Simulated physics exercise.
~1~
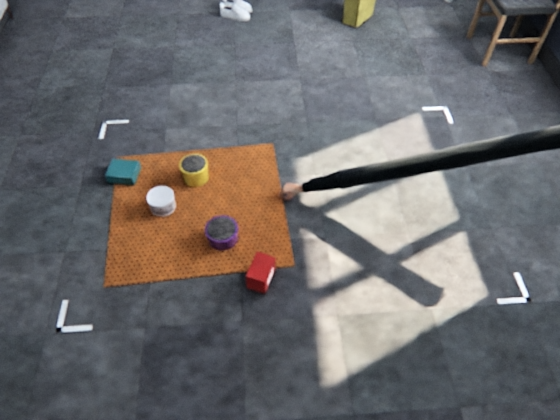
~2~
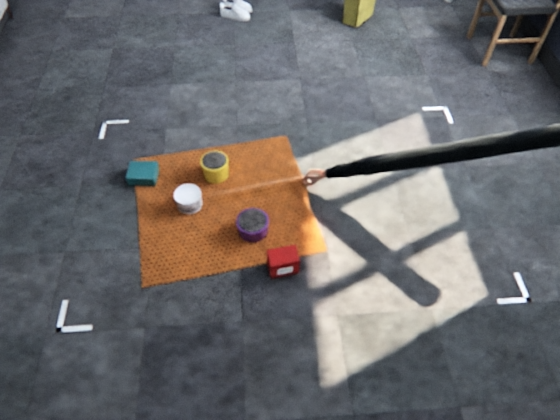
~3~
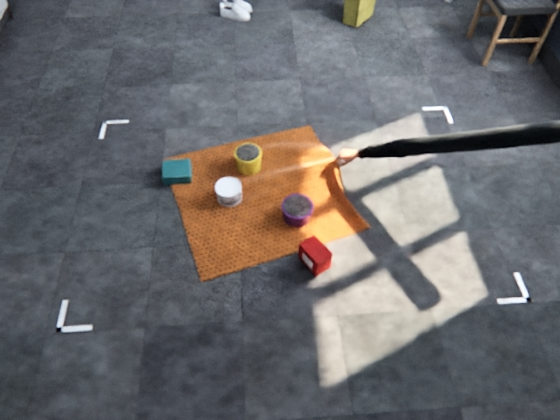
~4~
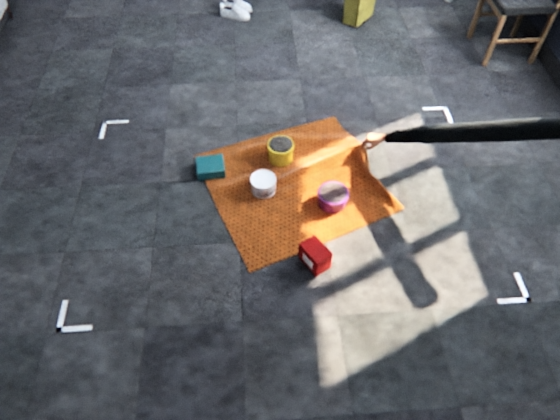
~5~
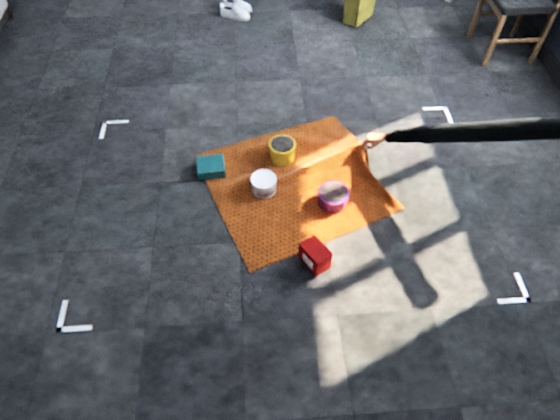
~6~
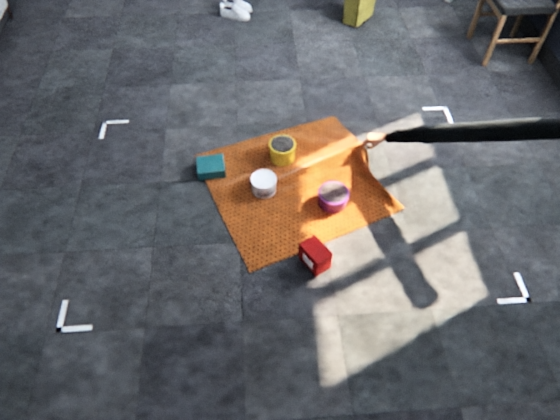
The video shows a dark pole dragging an orange sheet rightward across a gray floor, carrying a white bin, purple pot, yellow pot and teal crate, while a red box at its edge shifts right a shorter way before everything rests, the box just off the sheet.
